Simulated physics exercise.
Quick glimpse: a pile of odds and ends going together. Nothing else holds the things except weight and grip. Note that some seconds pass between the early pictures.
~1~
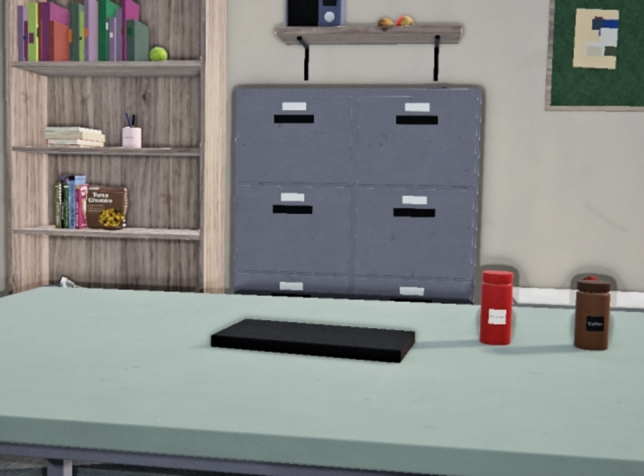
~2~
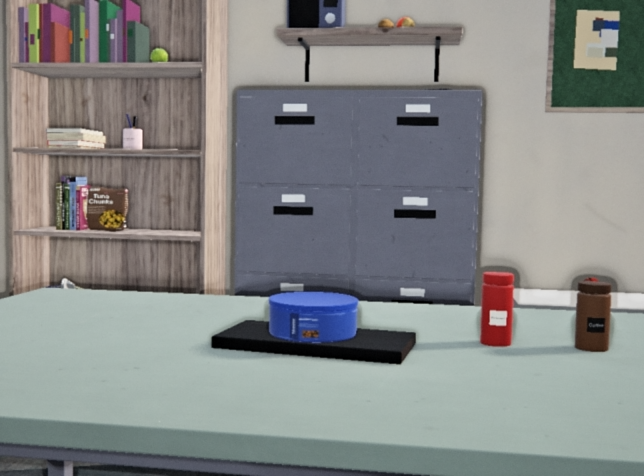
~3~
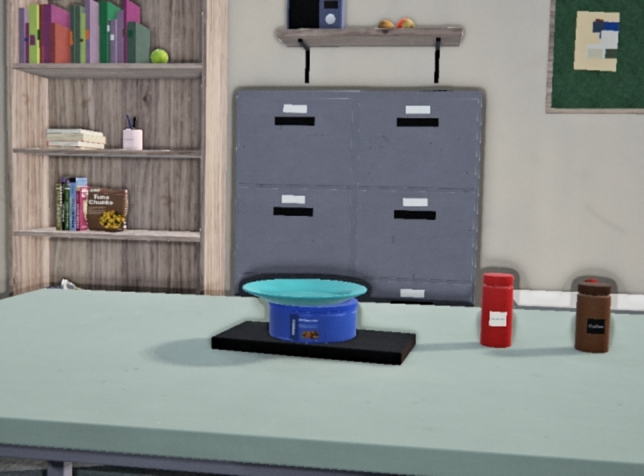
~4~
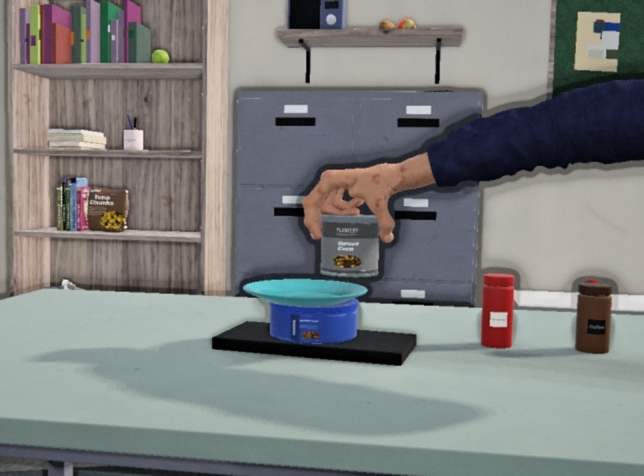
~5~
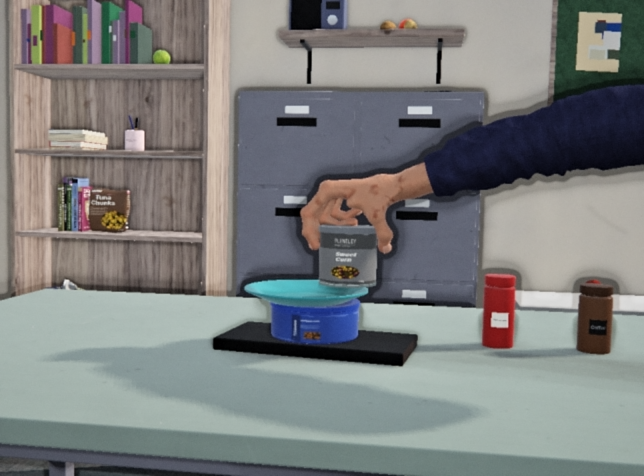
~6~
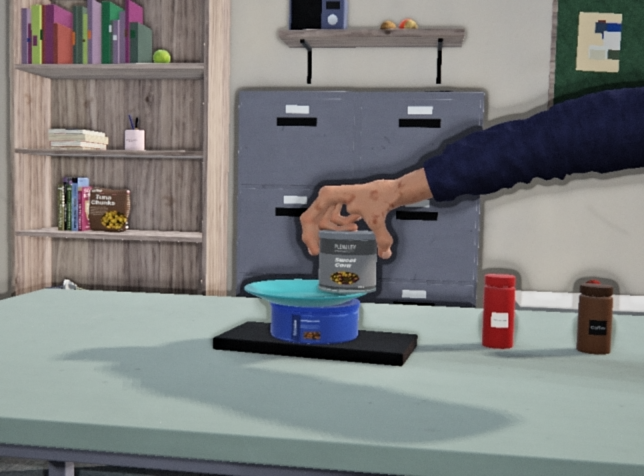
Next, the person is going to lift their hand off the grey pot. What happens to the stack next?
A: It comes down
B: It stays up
The answer is B.
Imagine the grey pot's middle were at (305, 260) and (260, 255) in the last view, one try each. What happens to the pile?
The pile remains standing the first time and remains standing the second time.
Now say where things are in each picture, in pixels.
The last thing is not in view yet, in the first picture.
The last thing is not in view yet; red shaker (497, 309), in the second picture.
The last thing is not in view yet; brown shaker (593, 317), in the third picture.
Still above its spot; grey pot (350, 244); blue tub (314, 317), in the fourth picture.
Still above its spot; grey pot (348, 255); black board (318, 342), in the fifth picture.
In place under the hand; grey pot (348, 260); turquoise plate (306, 294), in the sixth picture.
Then, 0.20 s later than the last frame, all is still.
Then, 0.40 s later than the last frame, grey pot resting near (348, 262).
When it is over, all 6 as before. End places, in pixels of the last picture, grey pot near (348, 261). The pile keeps its balance.
